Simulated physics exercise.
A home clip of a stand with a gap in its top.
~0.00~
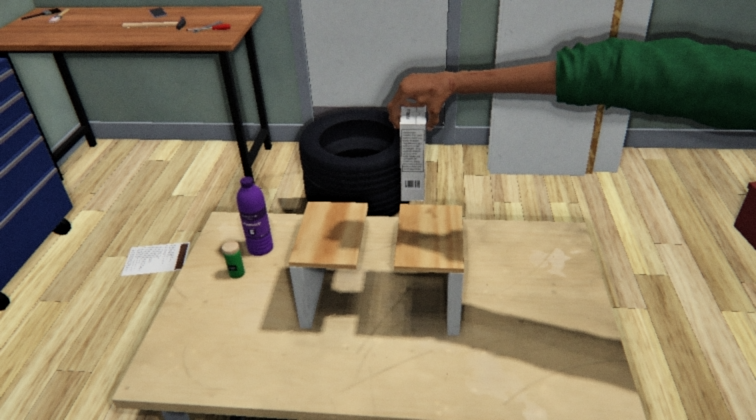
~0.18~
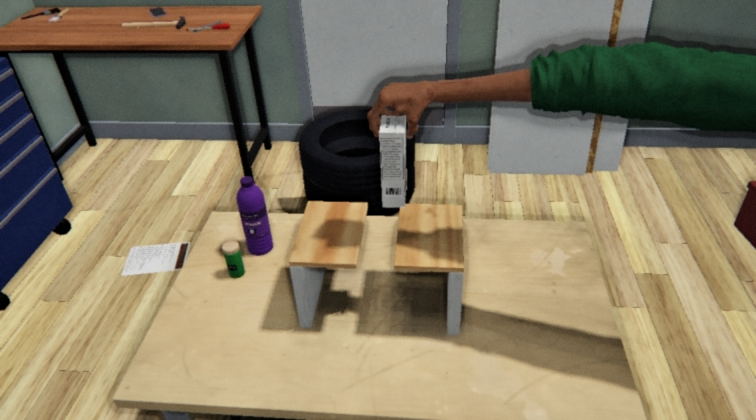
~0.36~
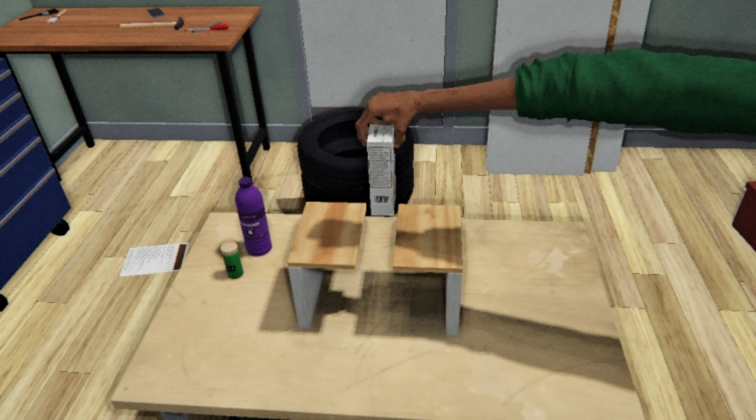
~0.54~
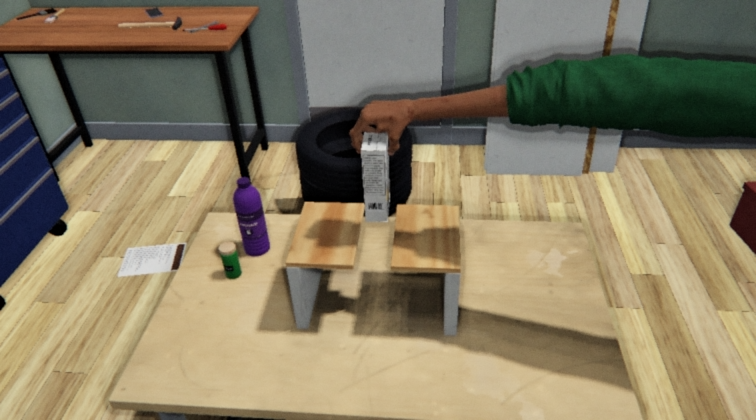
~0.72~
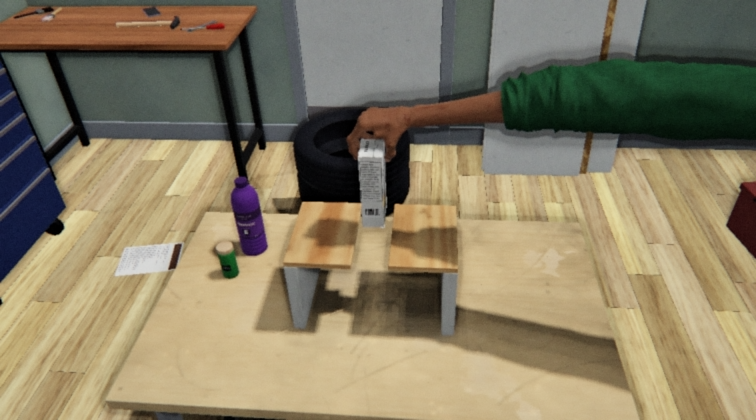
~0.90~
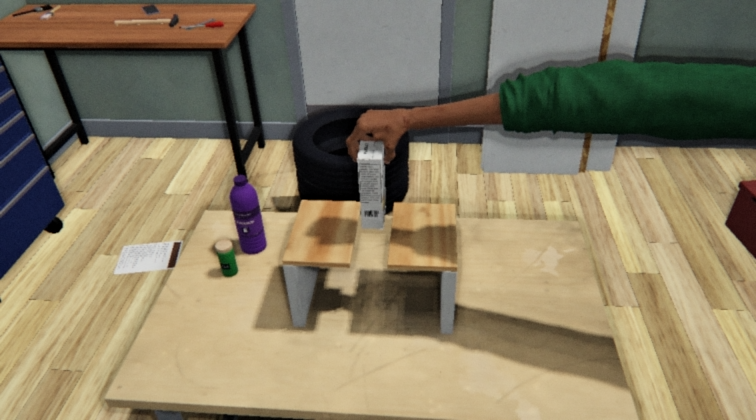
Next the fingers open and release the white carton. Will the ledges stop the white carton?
It drops through.
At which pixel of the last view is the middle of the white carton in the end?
Near (376, 270).
After 1.10 s, white carton slid a little near (373, 202).
After 1.20 s, white carton slid well along near (375, 249).
After 1.30 s, white carton slid well along near (376, 266).
At rest (1.9 s), moved from the start, white carton; the other 2 in place. Seen from the same camera at the end, white carton near (376, 270). The carton goes down the gap.
